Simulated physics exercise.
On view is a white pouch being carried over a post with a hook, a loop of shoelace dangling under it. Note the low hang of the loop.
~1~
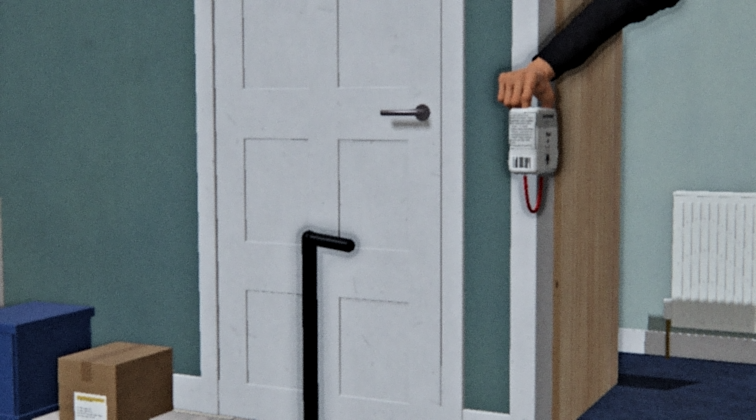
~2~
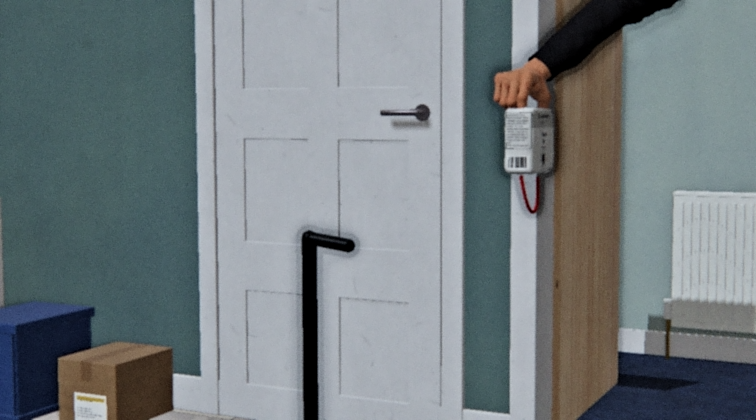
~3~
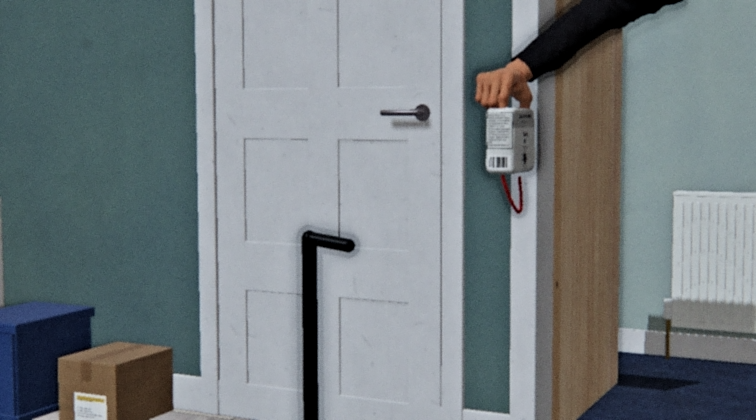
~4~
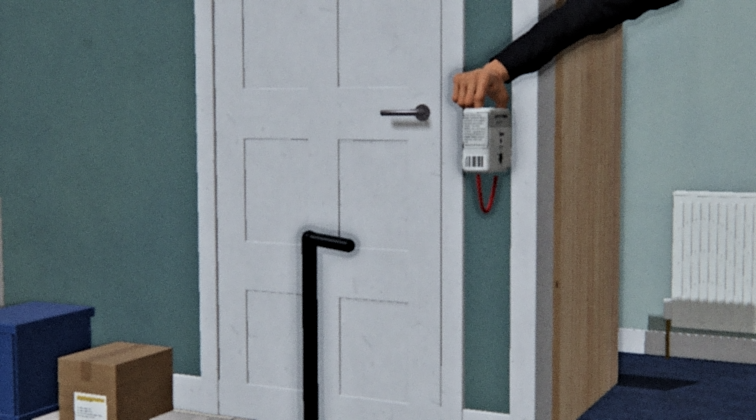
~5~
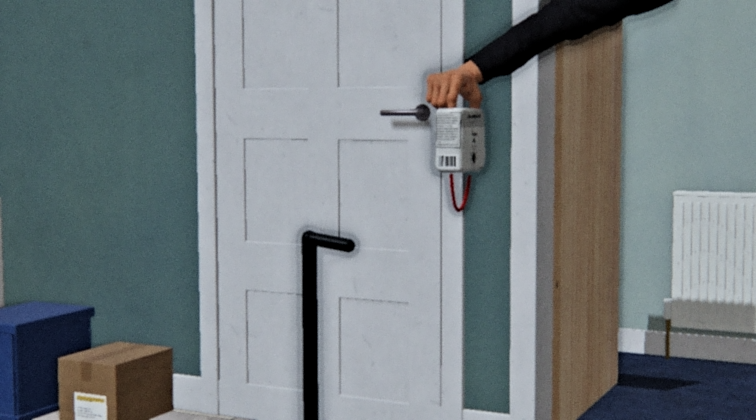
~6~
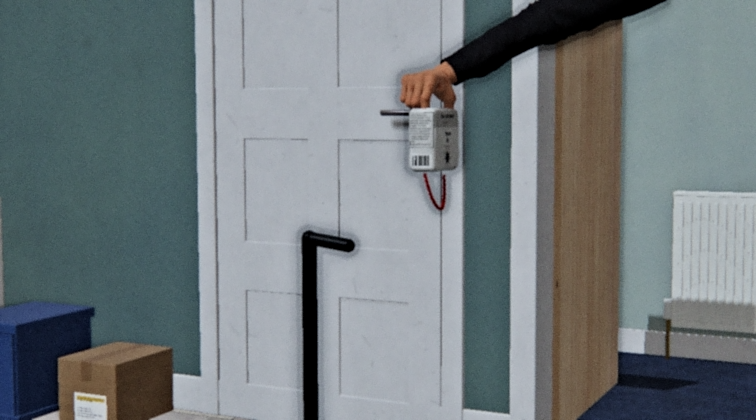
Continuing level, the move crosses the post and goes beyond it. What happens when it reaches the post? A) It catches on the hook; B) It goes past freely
Answer: B.
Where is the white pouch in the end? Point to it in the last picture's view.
Roughly (172, 137).
Then, 0.60 s after the last picture, pouch over the post near (341, 139).
Then, 1.34 s after the last picture, pouch past the post near (236, 138).
At rest, pouch past the post near (172, 137). The white pouch comes away clean.
